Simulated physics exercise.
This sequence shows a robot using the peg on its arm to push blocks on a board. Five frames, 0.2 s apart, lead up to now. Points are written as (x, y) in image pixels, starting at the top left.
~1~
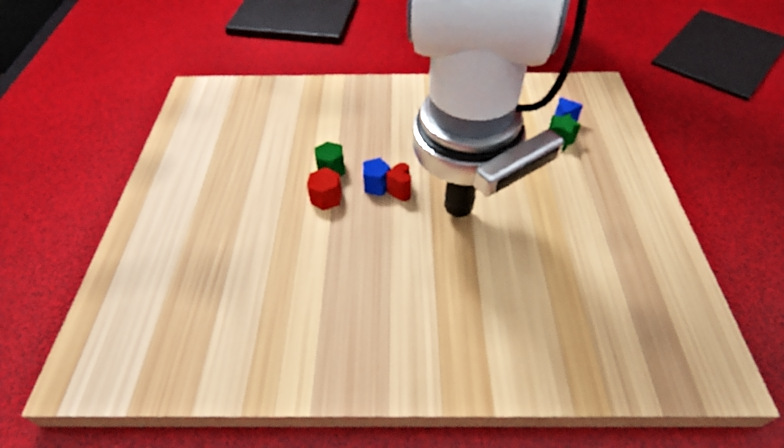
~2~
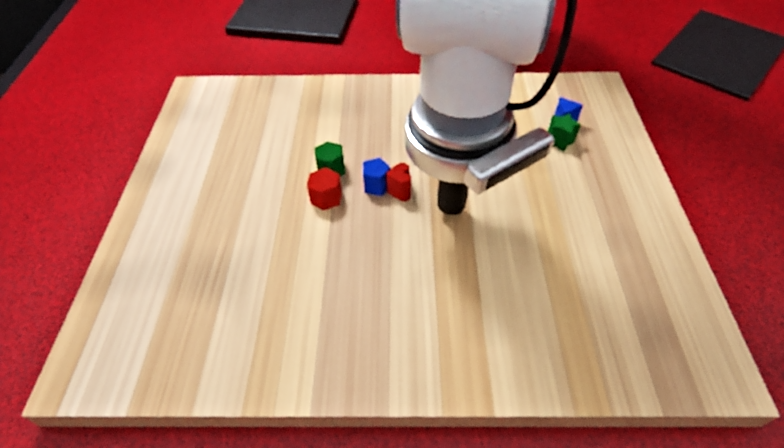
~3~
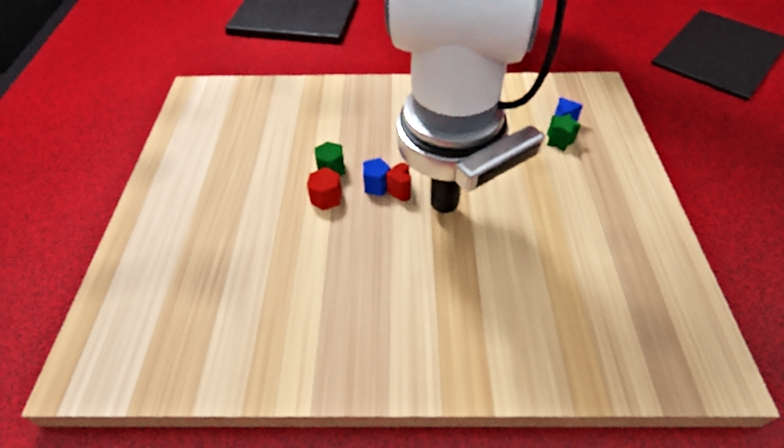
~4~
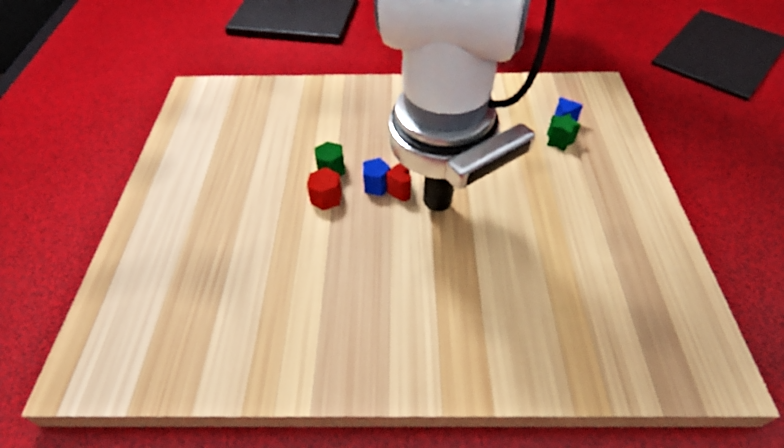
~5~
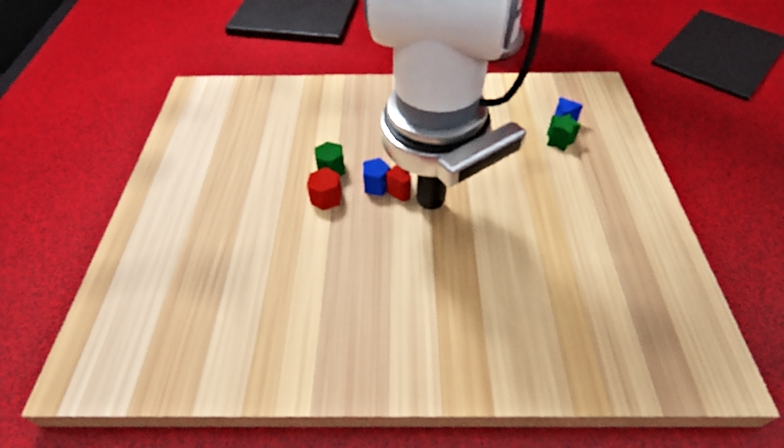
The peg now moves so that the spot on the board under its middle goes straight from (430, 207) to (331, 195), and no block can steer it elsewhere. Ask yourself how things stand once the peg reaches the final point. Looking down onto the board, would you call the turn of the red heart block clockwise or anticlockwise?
With the clock.
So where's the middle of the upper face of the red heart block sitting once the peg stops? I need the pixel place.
I'd place it at (385, 164), taking the centre of its top.
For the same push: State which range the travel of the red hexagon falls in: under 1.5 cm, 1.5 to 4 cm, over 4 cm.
The answer will be the middling band, 1.5 to 4 cm.
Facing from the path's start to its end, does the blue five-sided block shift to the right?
Yes, I think so.
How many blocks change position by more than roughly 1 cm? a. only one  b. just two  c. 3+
I choose c.
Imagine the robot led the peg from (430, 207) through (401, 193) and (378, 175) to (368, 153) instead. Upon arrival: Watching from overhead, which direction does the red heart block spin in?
It swings round anticlockwise.
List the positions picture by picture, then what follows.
Peg's lower end (459, 207); red hexagon (323, 179); green hexagon (328, 151); blue five-sided block (375, 167); red heart block (400, 172), in the first frame.
Peg (451, 205); blocks still, in the second frame.
Peg (444, 203); blocks still, in the third frame.
Peg (438, 201); blocks still, in the fourth frame.
Peg (431, 199); red hexagon (323, 179); green hexagon (328, 151); blue five-sided block (375, 167); red heart block (400, 172), in the fifth frame.
On the path given first. One third of the way, peg (396, 196); blue five-sided block (366, 160), turned 30° anticlockwise; red heart block (388, 166), turned 55° clockwise.
Two thirds of the way, peg (363, 192); blue five-sided block (361, 157), turned 35° anticlockwise; red heart block (385, 164), turned 90° clockwise.
At the end, peg (330, 188); red hexagon (298, 177); green hexagon still; blue five-sided block (361, 157), turned 35° anticlockwise; red heart block (385, 164), turned 90° clockwise.
